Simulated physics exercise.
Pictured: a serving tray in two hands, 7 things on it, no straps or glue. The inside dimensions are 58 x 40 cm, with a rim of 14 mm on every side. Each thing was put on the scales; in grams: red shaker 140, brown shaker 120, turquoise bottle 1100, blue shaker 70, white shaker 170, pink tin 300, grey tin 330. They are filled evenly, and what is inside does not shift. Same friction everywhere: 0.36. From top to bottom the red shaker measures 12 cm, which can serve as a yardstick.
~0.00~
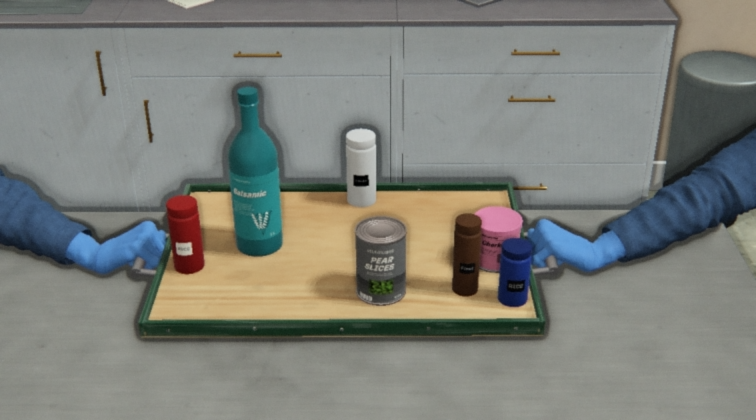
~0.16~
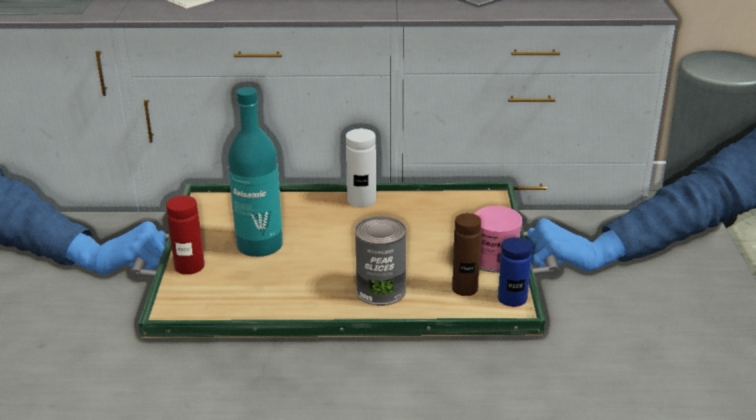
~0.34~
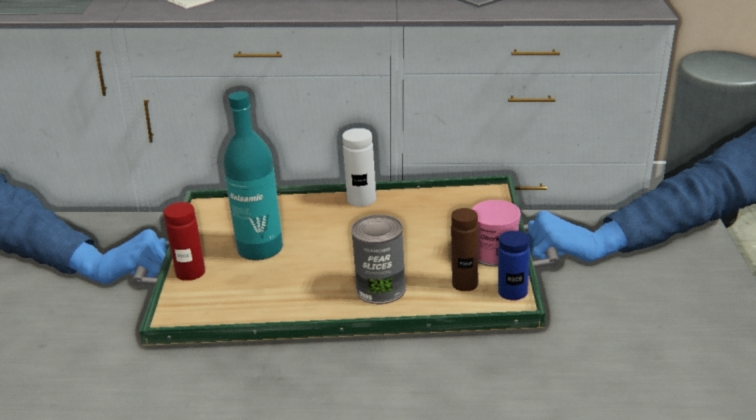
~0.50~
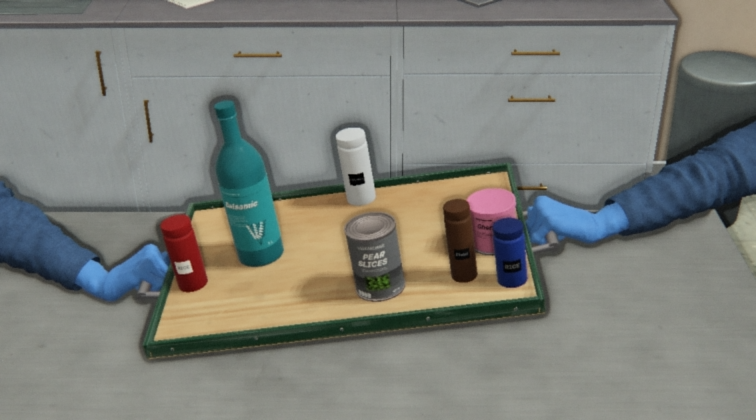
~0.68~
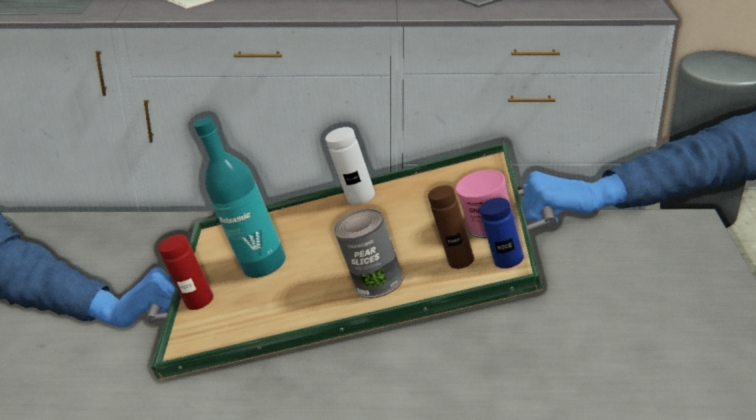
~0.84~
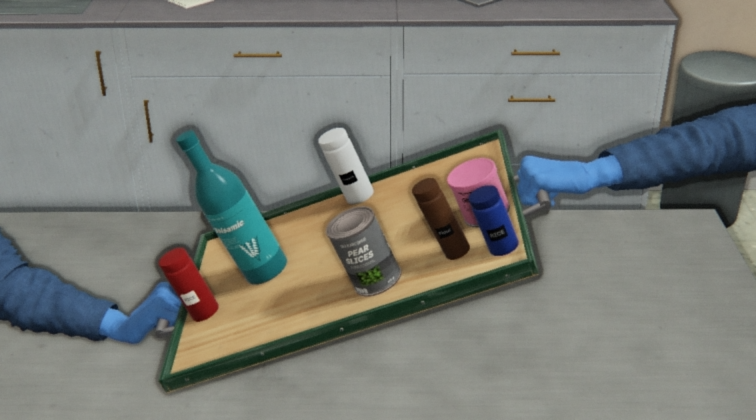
Two blue-gloved hands holding a wooden tray of containers level, then tilting it steadily left edge down, the containers leaning with it.
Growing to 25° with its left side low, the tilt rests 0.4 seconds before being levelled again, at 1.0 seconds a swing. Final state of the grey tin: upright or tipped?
Tipped.
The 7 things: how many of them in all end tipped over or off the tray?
6.
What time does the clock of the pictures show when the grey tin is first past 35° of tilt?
1.6 s, roughly.
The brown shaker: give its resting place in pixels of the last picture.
Its middle comes to rest around (197, 281).
By 1.44 s, tray at 25°, left edge down; red shaker and turquoise bottle now off the tray; grey tin 24 cm from its spot near (225, 303); brown shaker on its side.
By 1.84 s, tray at 19°, left edge down; white shaker and grey tin now off the tray; brown shaker on its side; blue shaker on its side.
When it is over (3.0 s), off the tray and tipped over, red shaker, turquoise bottle, white shaker and grey tin; lying over on the tray, brown shaker and blue shaker; not toppled but over 5 cm from the start, pink tin. In the last view, grey tin near (118, 405).
